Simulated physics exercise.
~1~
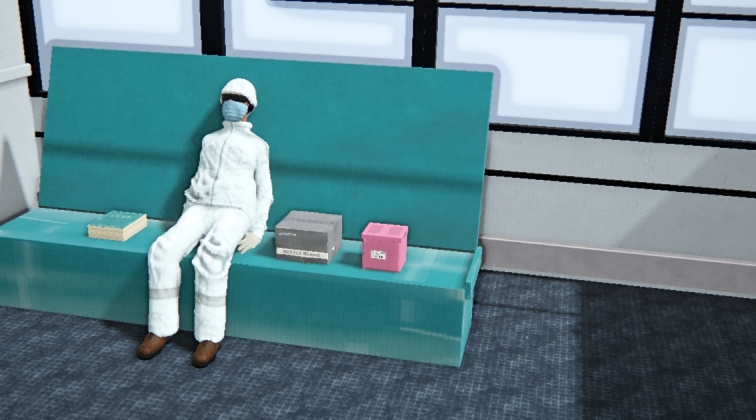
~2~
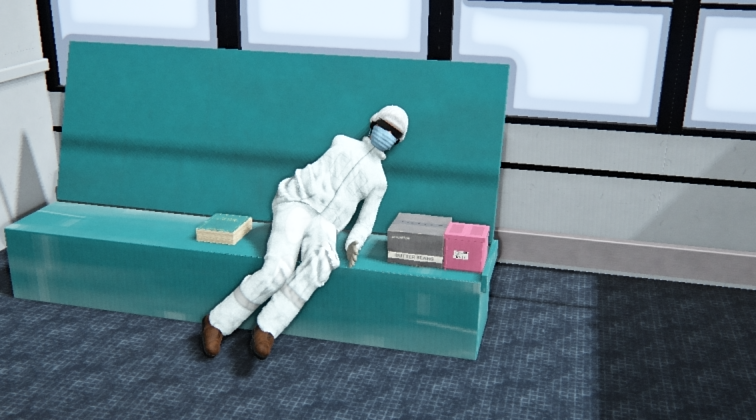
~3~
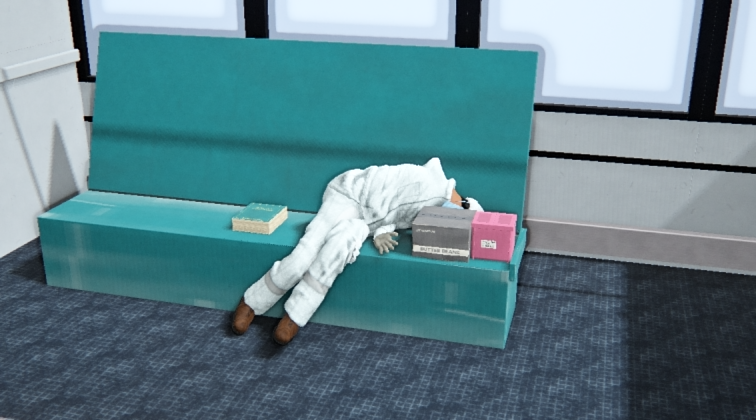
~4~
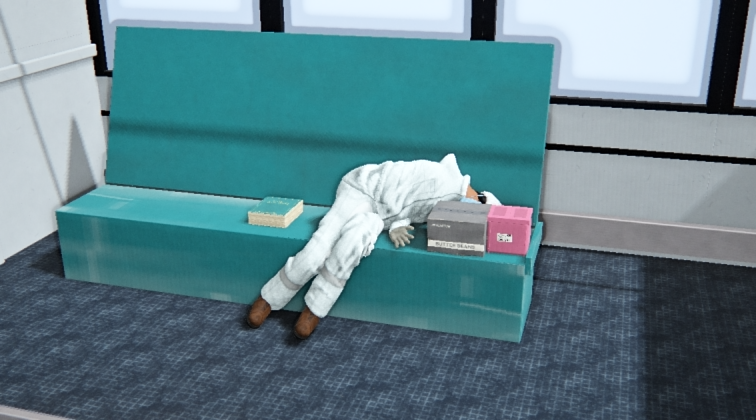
Masked passenger in white slumping sideways across a teal bench onto a grey carton pushed against a pink box, all staying on.
